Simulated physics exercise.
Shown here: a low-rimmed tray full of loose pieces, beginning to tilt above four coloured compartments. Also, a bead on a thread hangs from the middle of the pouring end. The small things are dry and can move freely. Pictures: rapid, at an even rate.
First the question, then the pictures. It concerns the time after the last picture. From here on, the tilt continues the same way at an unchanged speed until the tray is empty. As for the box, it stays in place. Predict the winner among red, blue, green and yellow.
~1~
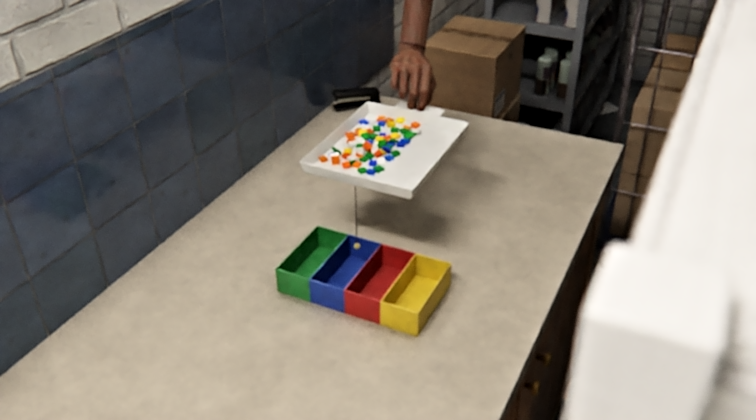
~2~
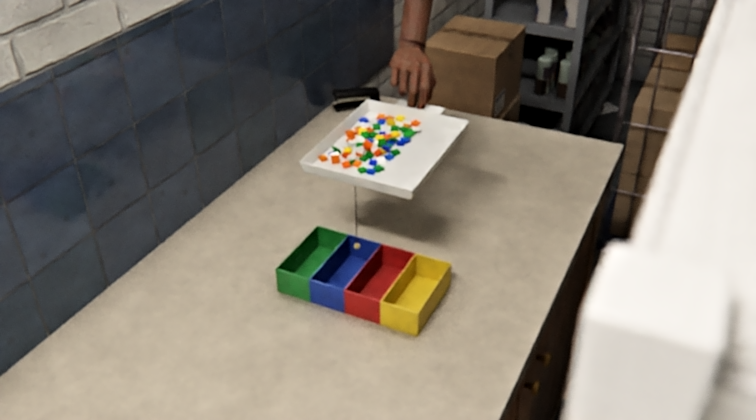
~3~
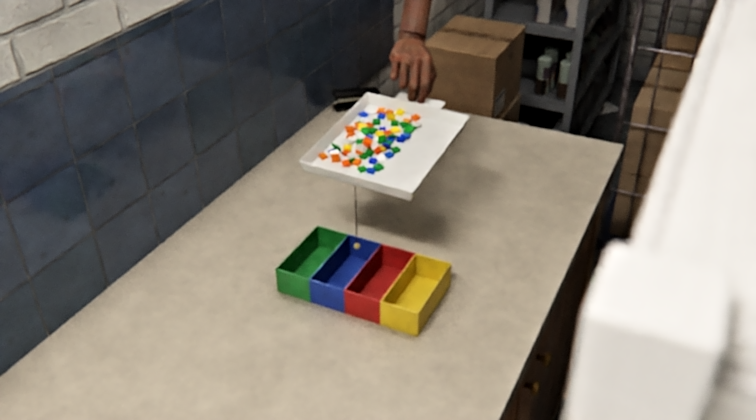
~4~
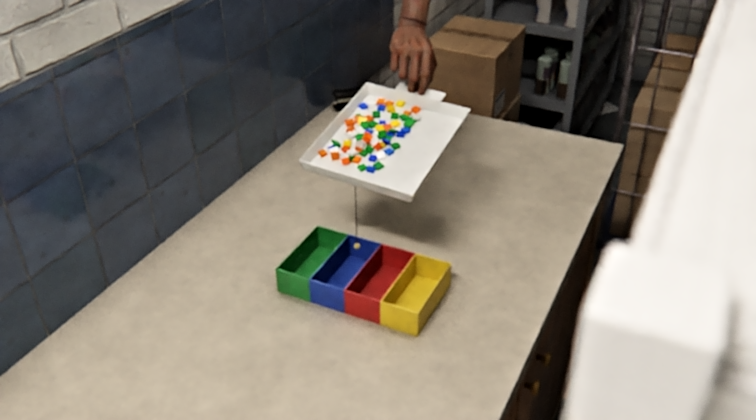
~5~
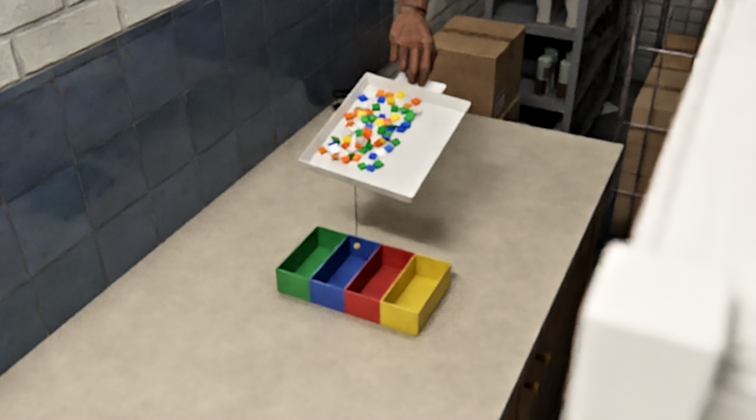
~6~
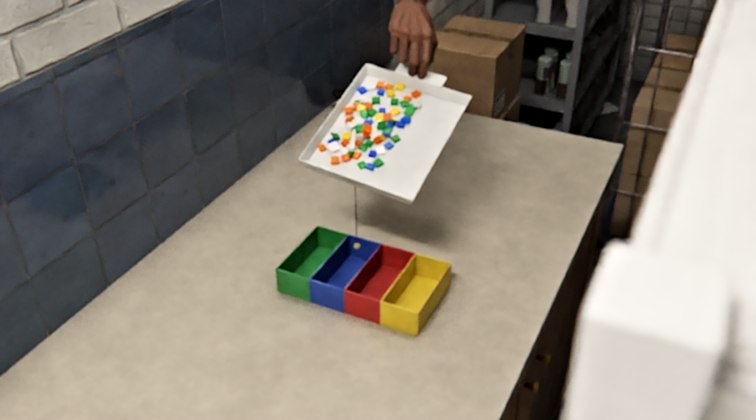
I would say red.
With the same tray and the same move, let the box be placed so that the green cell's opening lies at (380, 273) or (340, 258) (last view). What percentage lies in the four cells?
First about 80, then 100 per cent.
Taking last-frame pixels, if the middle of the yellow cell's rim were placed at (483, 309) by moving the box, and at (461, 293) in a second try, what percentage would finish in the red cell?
First position: Some 0 %; second position: Some 20 %.
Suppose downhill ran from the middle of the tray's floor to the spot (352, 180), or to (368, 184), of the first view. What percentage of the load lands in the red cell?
First case about 10 percent; second case about 30 percent.
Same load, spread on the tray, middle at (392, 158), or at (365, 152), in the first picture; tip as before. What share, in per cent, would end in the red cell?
Respectively 60 and 50 in a hundred.
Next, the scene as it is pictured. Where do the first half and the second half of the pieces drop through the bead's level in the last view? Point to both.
I'd put it at roughly (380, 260), and after that at roughly (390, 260).
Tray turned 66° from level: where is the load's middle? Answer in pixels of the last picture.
The middle of the pieces shows up near (379, 180).
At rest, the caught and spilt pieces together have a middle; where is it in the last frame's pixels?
Resting centre, last frame: Roughly (383, 294).
Soon after the last picture, tray tipped steeply; nearly all on the tray; a small part falling or outside the box.
A little later, tray tipped past a quarter turn; about two thirds on the tray; a small part in the red cell; a small part in the yellow cell; a stray few in the blue cell; about a quarter falling or outside the box.
Later still, tray tipped past a quarter turn; about two thirds in the red cell; about a quarter in the yellow cell; a small part in the blue cell; a stray few falling or outside the box.
At rest, tray tipped past a quarter turn; about two thirds in the red cell; about a quarter in the yellow cell; a small part in the blue cell; none in the green cell; a stray few outside the box.
